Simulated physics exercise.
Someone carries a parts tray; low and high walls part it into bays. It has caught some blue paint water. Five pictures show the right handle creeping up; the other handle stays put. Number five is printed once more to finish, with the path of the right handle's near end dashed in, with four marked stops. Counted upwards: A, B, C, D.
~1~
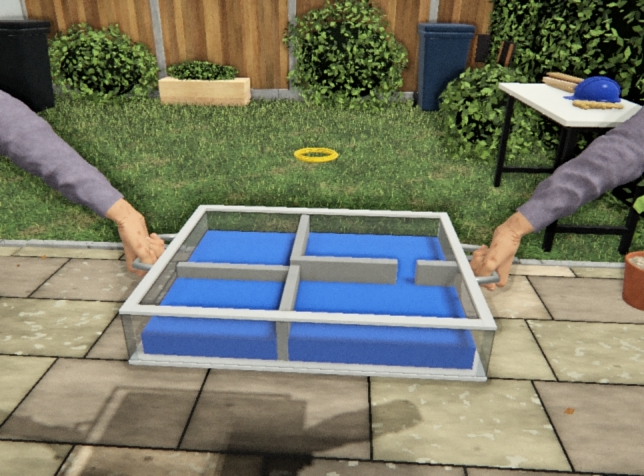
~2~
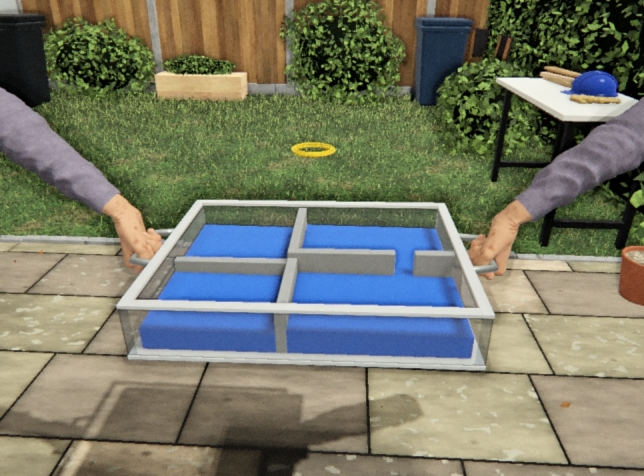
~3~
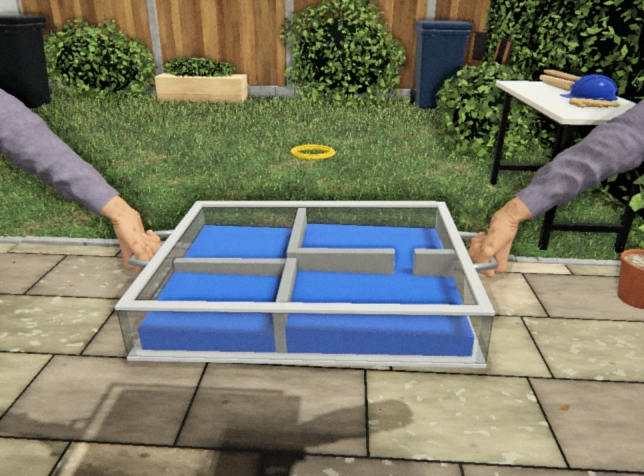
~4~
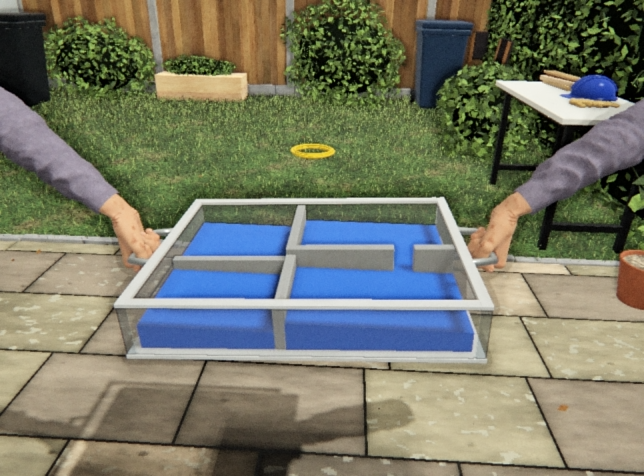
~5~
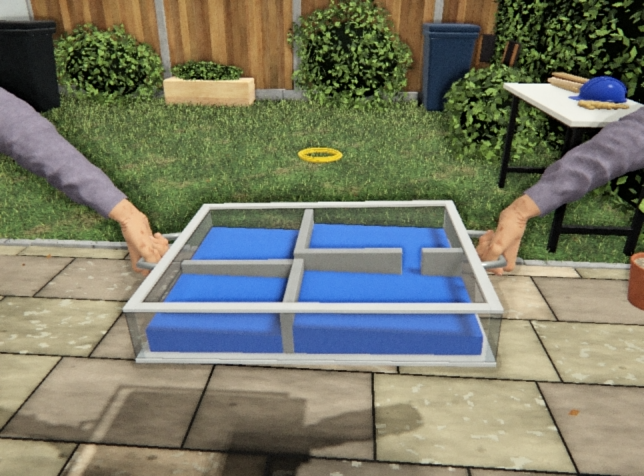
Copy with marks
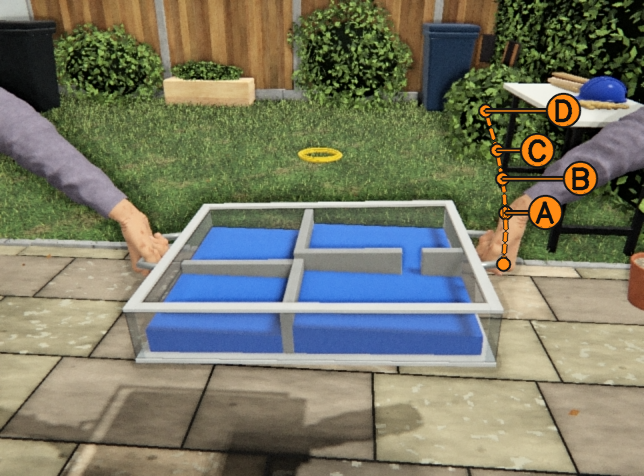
Two hands hold a divided tray of blue liquid, tilting it very slightly left.
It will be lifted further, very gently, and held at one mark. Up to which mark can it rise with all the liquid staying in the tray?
Mark B just does it.
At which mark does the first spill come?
C it is.
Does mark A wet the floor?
No, that is safe.
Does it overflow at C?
Yes, it does.
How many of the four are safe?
Two of them.
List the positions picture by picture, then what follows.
The tray is level; deepest in the back right bay, at (372, 256), shallowest in the front left; right handle at (488, 264), in the first frame.
Tipped about 1° down to the left; no wall is crossed; right handle at (486, 253), in the second frame.
Tipped about 2° down to the left; no wall is crossed; right handle at (486, 250), in the third frame.
Tipped about 3° down to the left; no wall is crossed; right handle at (486, 246), in the fourth frame.
Tipped about 3° down to the left; deepest in the back right bay, at (378, 247), shallowest in the front left; right handle at (495, 248), in the fifth frame.
In orange, A at (505, 212); B at (502, 178); C at (497, 150); D at (485, 110).
For mark A, nothing spills; the back right bay holds the most.
For mark B, nothing spills; the back left bay holds the most.
For mark C, about 3 % goes over the rim.
For mark D, about 25 % goes over the rim.
